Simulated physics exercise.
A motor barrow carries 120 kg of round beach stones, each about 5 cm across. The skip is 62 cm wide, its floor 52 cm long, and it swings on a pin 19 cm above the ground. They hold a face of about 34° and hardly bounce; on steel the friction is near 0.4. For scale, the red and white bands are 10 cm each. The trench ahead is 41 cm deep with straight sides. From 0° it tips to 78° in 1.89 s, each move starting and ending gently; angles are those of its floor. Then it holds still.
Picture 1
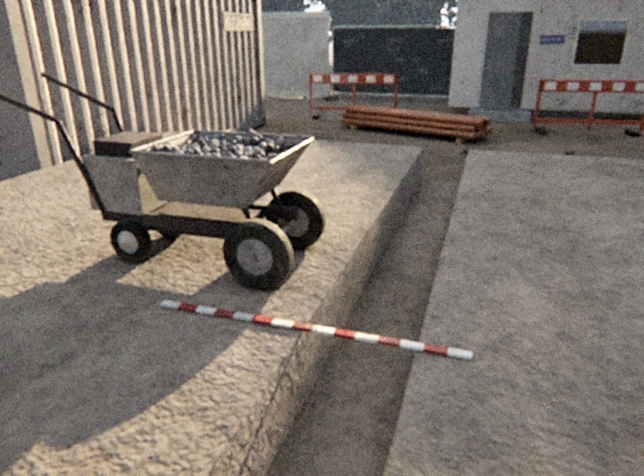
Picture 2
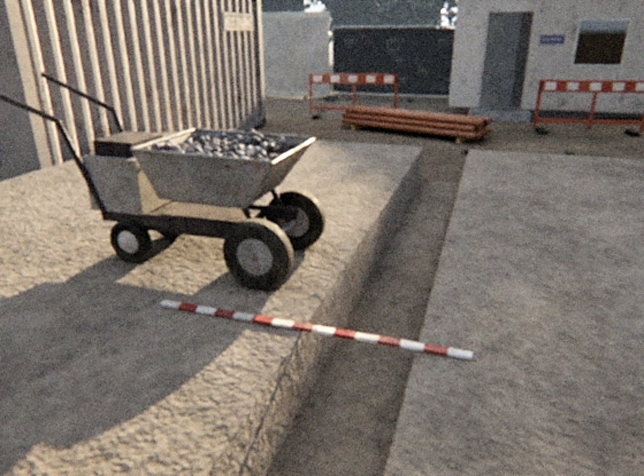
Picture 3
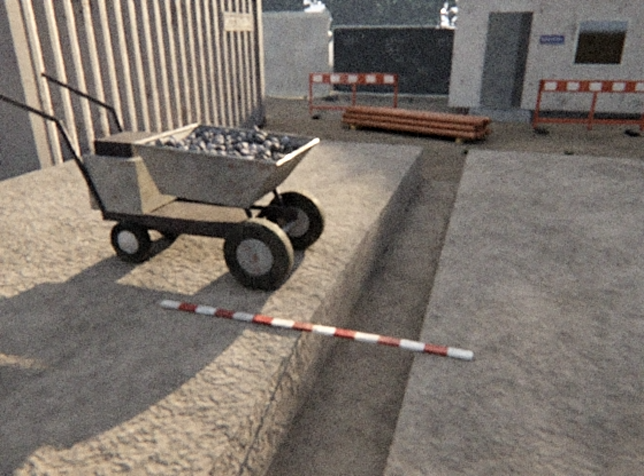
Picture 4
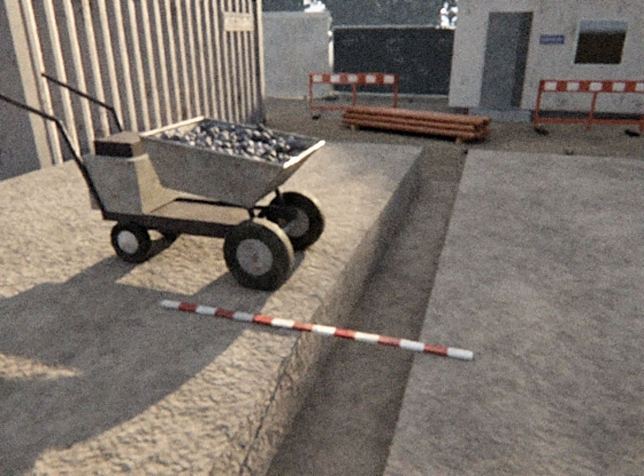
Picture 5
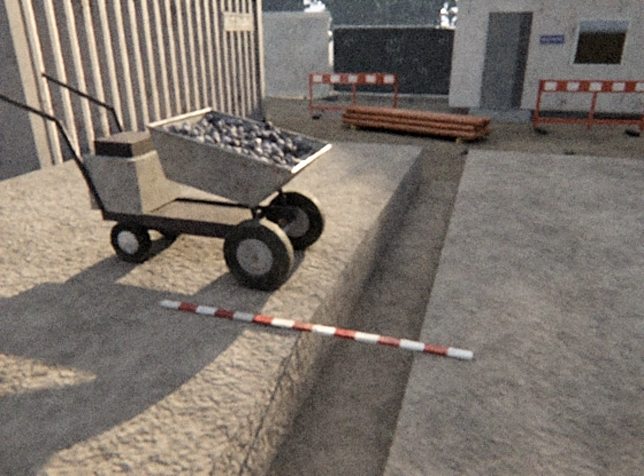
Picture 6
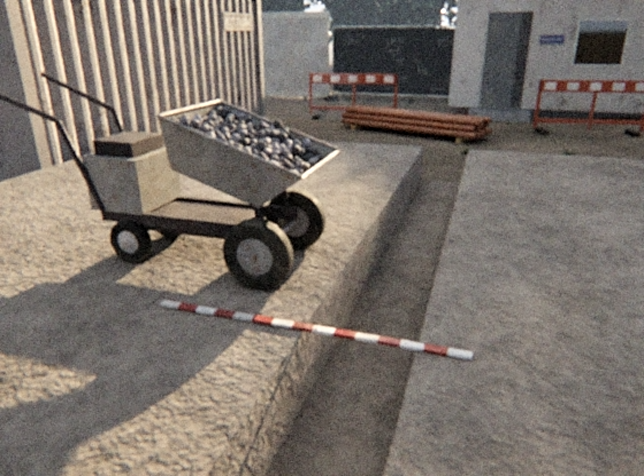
At first, a small four-wheeled barrow loaded with rounded grey stones stands with its skip level on a rough ledge beside a trench, behind a red and white striped pole. The skip then slowly tilts, its rear rising and its front lip dipping to the right, while the wheels stay still.
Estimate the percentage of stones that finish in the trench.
About 99 per cent.
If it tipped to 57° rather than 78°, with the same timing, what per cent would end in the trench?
In that case some 75 per cent.
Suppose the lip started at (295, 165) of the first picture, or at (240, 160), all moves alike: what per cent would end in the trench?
About 70 and 100 per cent.
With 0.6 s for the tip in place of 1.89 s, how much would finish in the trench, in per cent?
Then about 65 per cent.
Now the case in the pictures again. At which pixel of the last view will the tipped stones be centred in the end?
Around (395, 335).
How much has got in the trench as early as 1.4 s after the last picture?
Some 80 per cent.
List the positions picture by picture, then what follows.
In the first frame, lip at (271, 162), floor tilted 0°, highest stones at (236, 140).
In the second frame, the skip is at 1°, its lip at (273, 163); the top of the load is at (233, 138).
In the third frame, the skip is at 3°, its lip at (277, 164); the top of the load is at (232, 135).
In the fourth frame, the skip is at 7°, its lip at (284, 167); the top of the load is at (221, 129).
In the fifth frame, lip at (292, 171), floor tilted 13°, highest stones at (214, 123).
In the sixth frame, lip at (302, 177), floor tilted 19°, highest stones at (220, 116).
Then, 0.8 s after the last picture the floor is at 66°, 90 % in the skip, 10 % in the trench; the foremost stones are at (400, 297).
Then, 1.4 s after the last picture the floor is at 78°, 19 % in the skip, 79 % in the trench, 1 % past the trench; the foremost stones are at (490, 292).
Then, 1.7 s after the last picture the floor is at 78°, 3 % in the skip, 96 % in the trench, 1 % past the trench; the foremost stones are at (521, 296).
Then, 3.7 s after the last picture the floor is at 78°, 0 % in the skip, 99 % in the trench, 1 % past the trench; the foremost stones are at (526, 297).
